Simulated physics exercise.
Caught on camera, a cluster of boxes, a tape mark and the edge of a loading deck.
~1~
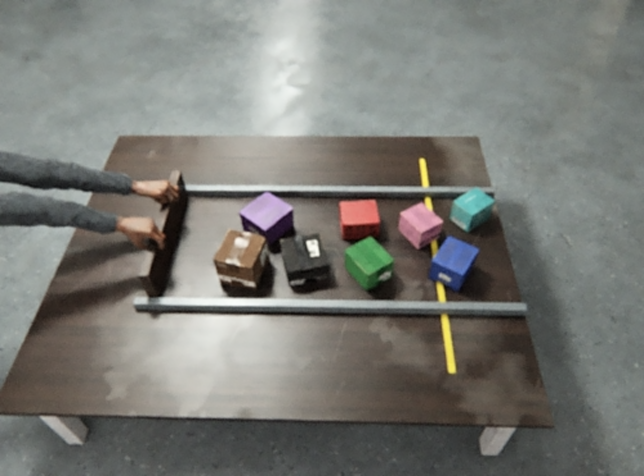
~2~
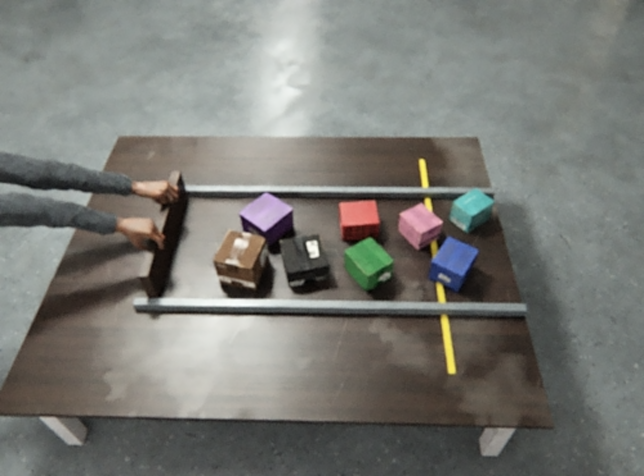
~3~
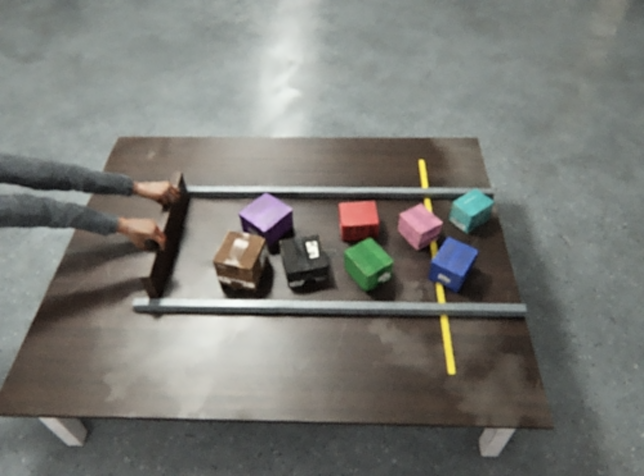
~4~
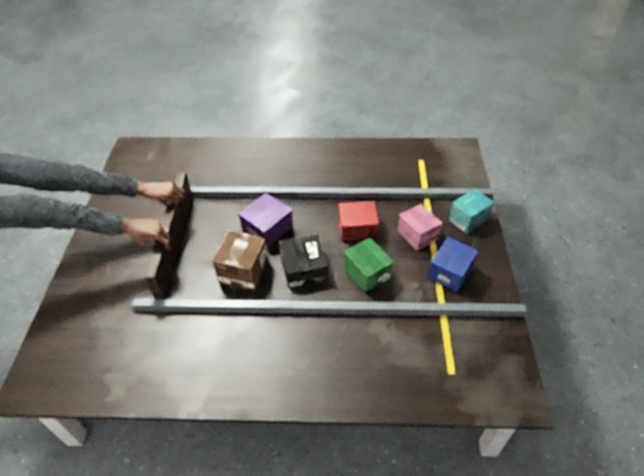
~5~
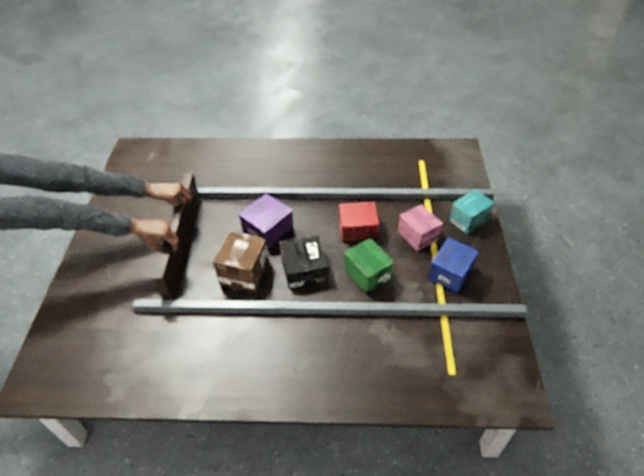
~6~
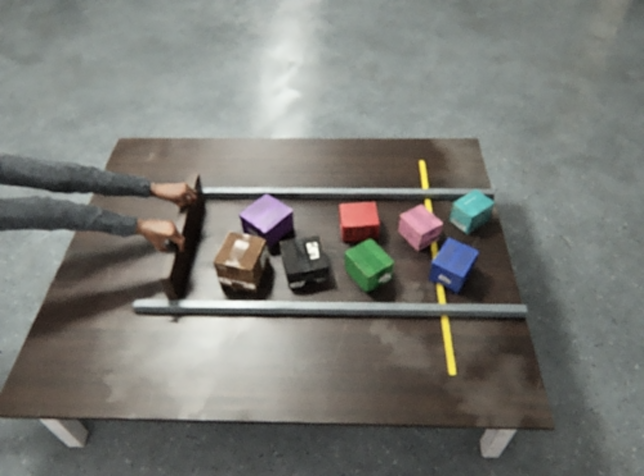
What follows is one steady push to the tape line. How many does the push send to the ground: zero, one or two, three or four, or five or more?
In the end the number that fall off is three or four.
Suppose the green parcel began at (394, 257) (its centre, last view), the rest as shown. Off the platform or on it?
The green parcel drops off.
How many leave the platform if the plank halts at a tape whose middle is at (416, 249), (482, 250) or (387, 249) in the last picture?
It would be 2, 6 and 1.
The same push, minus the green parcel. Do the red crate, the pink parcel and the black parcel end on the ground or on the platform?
The red crate remains up; the pink parcel falls; the black parcel remains up.
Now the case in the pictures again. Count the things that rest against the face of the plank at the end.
It touches 2.
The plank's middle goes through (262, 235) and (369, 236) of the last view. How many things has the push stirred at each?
The counts are 3 and 8.
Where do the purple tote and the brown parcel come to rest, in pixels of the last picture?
Near (451, 214) and (461, 261).
Early on, none off yet; turquoise box at rest near (472, 211); blue tote at rest near (453, 266); pink parcel at rest near (420, 228).
A while later, none off yet; turquoise box at rest near (472, 211); blue tote travelled about its own width near (482, 264); pink parcel travelled about its own width near (442, 230).
Finally, the number that fall off is three or four; lost, green parcel, pink parcel, blue tote and turquoise box.
